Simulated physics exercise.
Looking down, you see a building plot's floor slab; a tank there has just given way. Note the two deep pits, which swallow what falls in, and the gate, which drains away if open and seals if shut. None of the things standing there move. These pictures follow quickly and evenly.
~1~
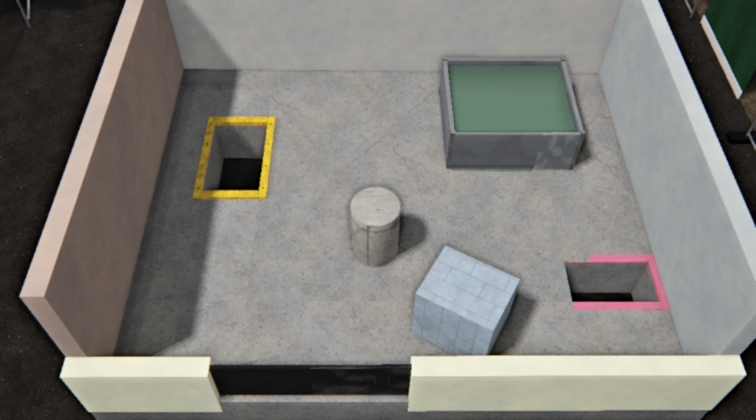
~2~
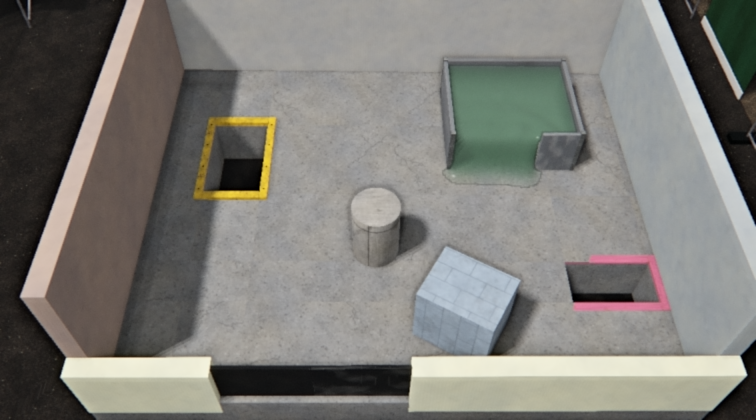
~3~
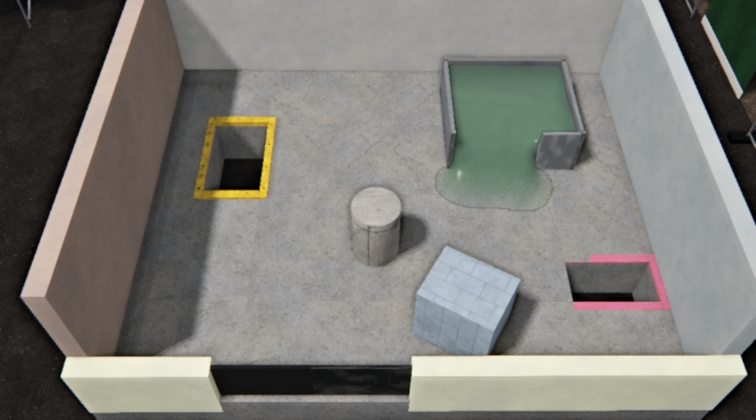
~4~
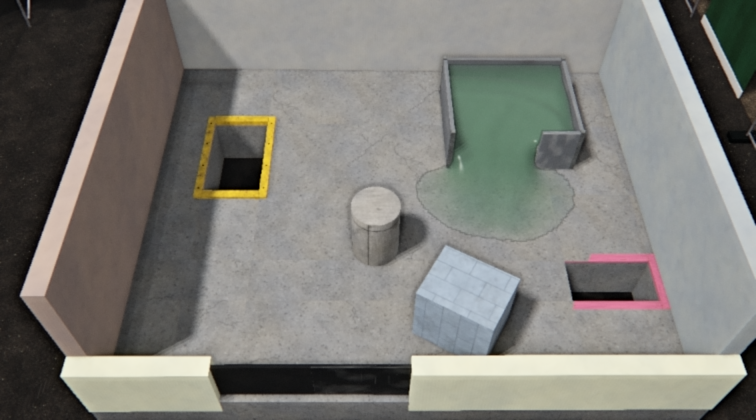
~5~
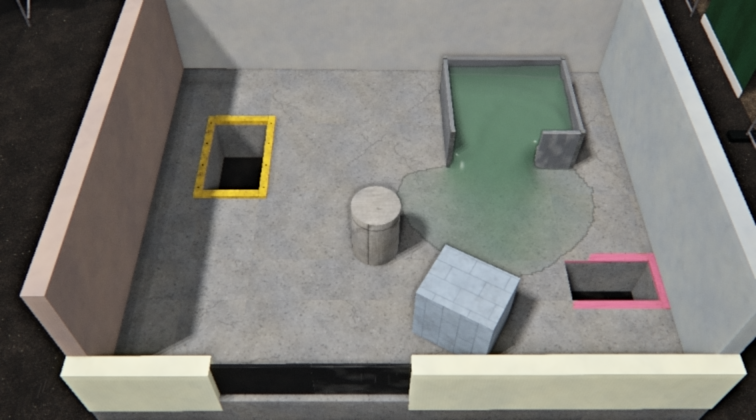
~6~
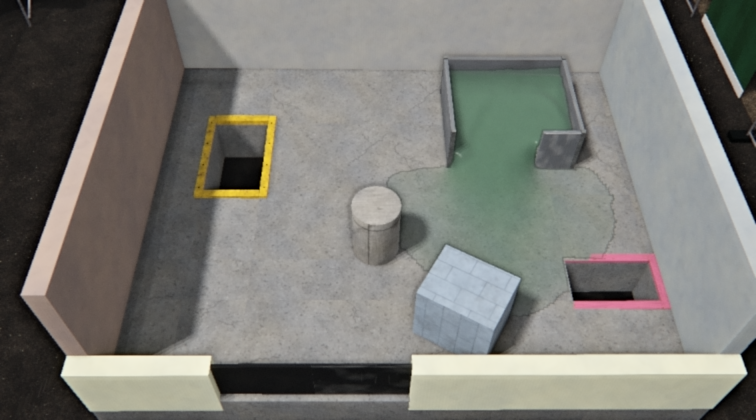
Green water pours from the tank's open front and spreads across the slab around the blocks.
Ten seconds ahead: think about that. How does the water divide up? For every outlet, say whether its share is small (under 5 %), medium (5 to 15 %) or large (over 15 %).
Result - gate: Small; yellow pit: Small; pink pit: Large.
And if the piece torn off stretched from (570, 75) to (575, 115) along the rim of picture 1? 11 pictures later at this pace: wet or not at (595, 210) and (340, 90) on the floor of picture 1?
Well, the first place ends up drenched, and the second one left untouched.
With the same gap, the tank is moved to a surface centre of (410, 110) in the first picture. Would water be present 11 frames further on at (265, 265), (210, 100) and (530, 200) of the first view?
Checking the three spots, I get swamped, high and dry, high and dry.
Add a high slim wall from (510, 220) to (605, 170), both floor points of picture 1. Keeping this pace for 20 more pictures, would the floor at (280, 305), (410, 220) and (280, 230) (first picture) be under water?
Swamped; swamped; swamped.
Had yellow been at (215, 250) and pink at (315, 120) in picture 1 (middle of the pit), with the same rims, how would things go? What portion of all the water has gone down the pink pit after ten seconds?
Pink: About 4 %.
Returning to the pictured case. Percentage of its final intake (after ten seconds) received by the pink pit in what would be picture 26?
My figure is 35 in a hundred.
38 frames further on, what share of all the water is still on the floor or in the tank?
About 70 per cent.
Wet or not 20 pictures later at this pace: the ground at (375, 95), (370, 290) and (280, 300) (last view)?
Note - in order: Not inundated / inundated / inundated.
A moment on, water covers 25 % of the floor; the gate 0 %, the yellow pit 0 %, the pink pit 3 %.
Next, water covers 35 % of the floor; the gate 0 %, the yellow pit 0 %, the pink pit 7 %.
Then, water covers 50 % of the floor; the gate 0 %, the yellow pit 0 %, the pink pit 15 %.
Later, water covers 60 % of the floor; the gate 0 %, the yellow pit 0 %, the pink pit 30 %.
In the end, water covers 80 % of the floor; the gate 0 %, the yellow pit 0 %, the pink pit 42 %.
